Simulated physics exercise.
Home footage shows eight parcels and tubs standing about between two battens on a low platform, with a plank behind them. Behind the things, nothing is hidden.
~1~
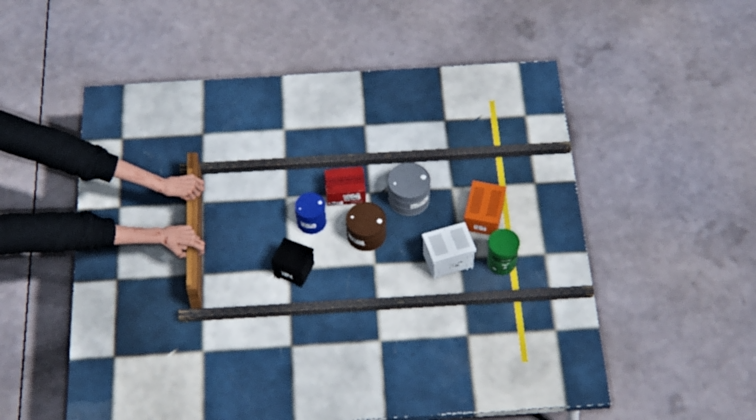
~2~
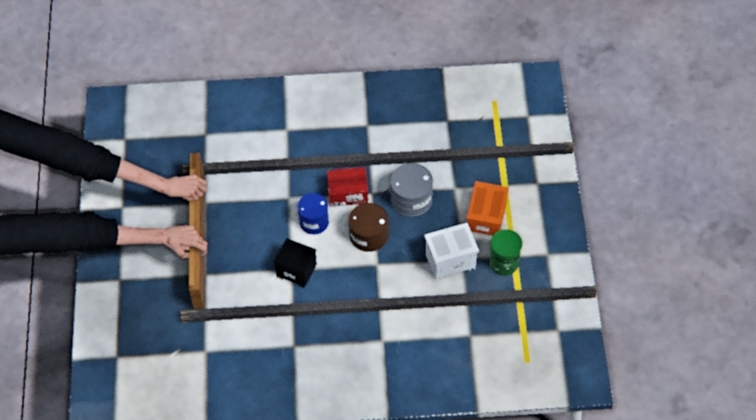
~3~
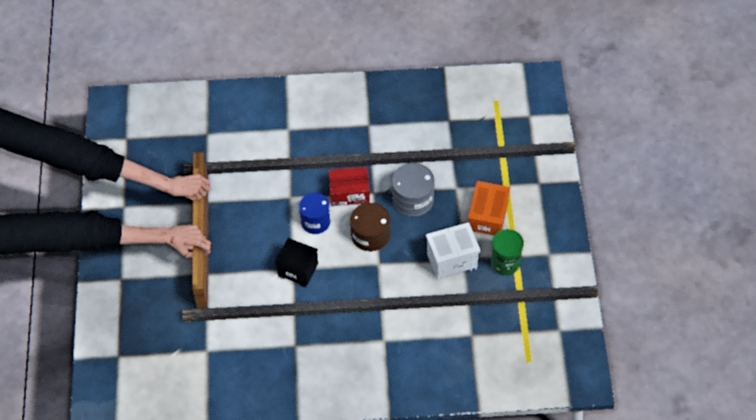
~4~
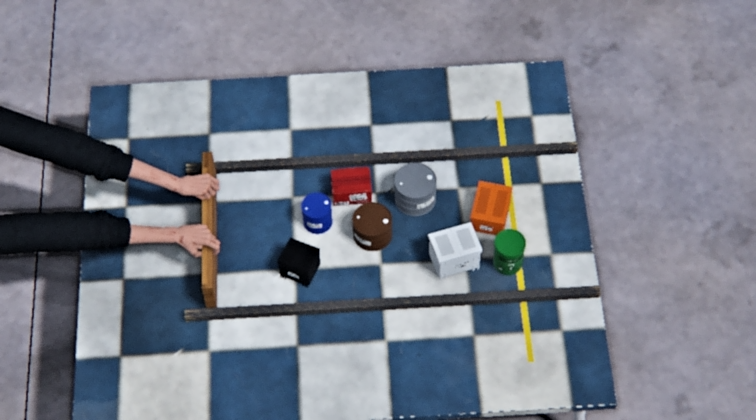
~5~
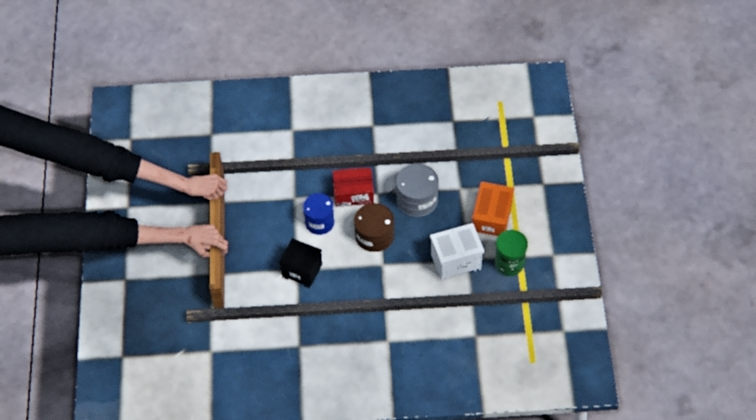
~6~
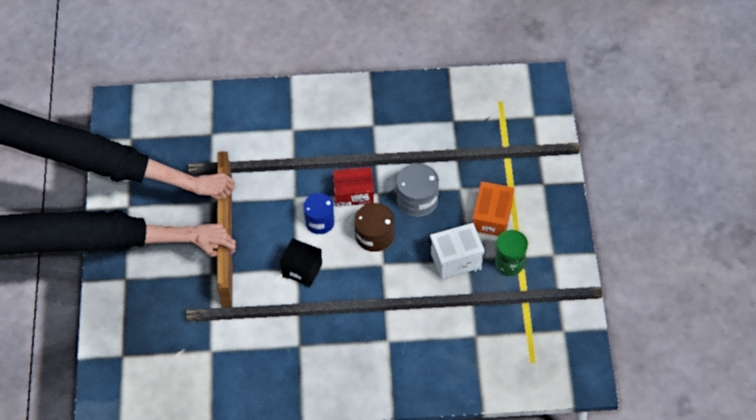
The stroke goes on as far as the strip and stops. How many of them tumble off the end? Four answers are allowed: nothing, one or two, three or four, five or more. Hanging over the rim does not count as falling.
One or two fall off.
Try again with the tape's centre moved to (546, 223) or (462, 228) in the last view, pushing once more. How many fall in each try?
In that order 4 and 0.
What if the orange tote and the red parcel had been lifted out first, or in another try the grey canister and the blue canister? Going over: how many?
First try: 1 fallen; other try: 1.
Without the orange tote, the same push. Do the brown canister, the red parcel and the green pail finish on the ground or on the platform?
I'd say the brown canister stays up there, the red parcel stays up there and the green pail heads down.
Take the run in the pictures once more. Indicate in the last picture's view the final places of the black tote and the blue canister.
Black tote at about (538, 257), blue canister at about (529, 198).
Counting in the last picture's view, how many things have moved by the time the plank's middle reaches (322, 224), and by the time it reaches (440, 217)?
I make it 2 at the first spot and 8 at the other.
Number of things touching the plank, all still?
The figure is 4.
A little later, none off yet; green pail at rest near (511, 253); orange tote at rest near (493, 210); white tote at rest near (457, 252).
Next, none off yet; green pail shifted a little near (517, 254); orange tote shifted a little near (505, 212); white tote shifted a little near (479, 257).
When it is over, the number that fall off is one or two; down, green pail.
